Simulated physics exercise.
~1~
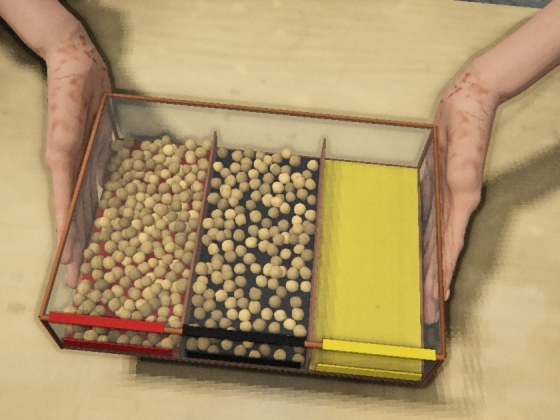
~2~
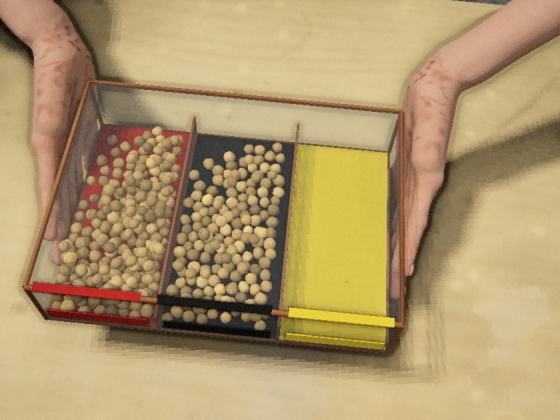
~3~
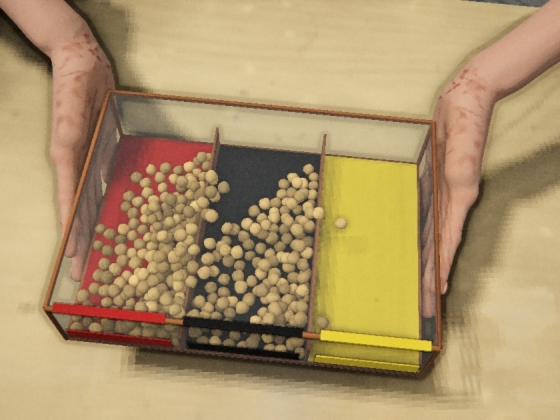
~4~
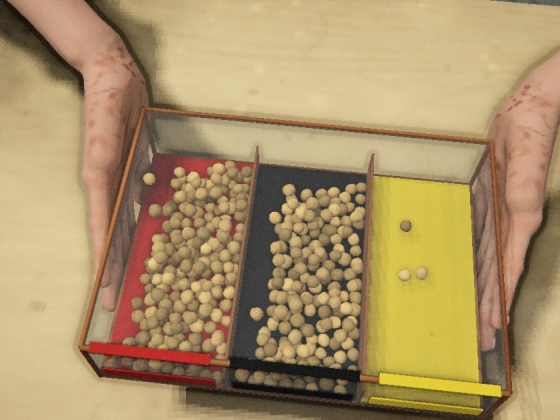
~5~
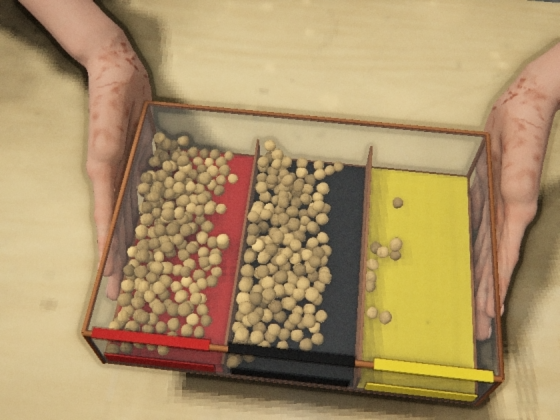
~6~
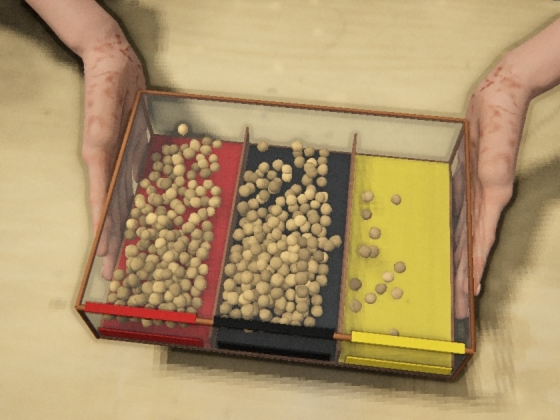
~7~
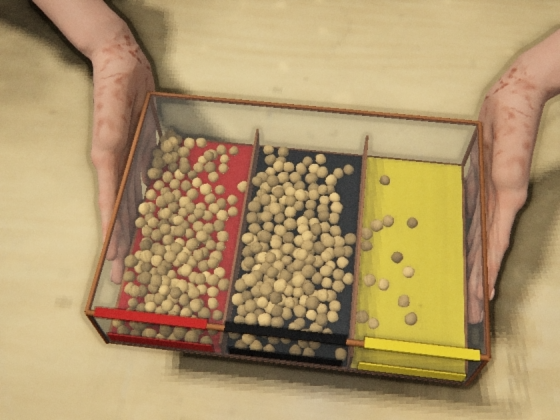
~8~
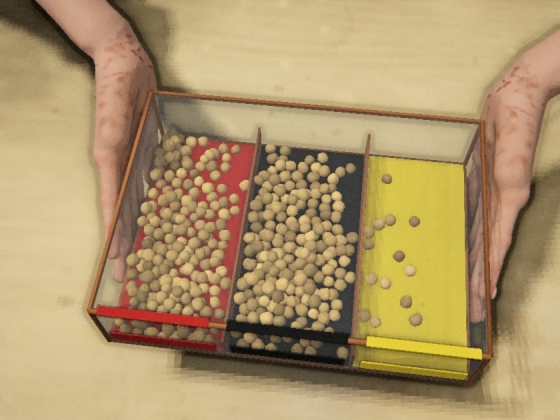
Two hands shake a clear box of chickpeas until a few rest in yellow.
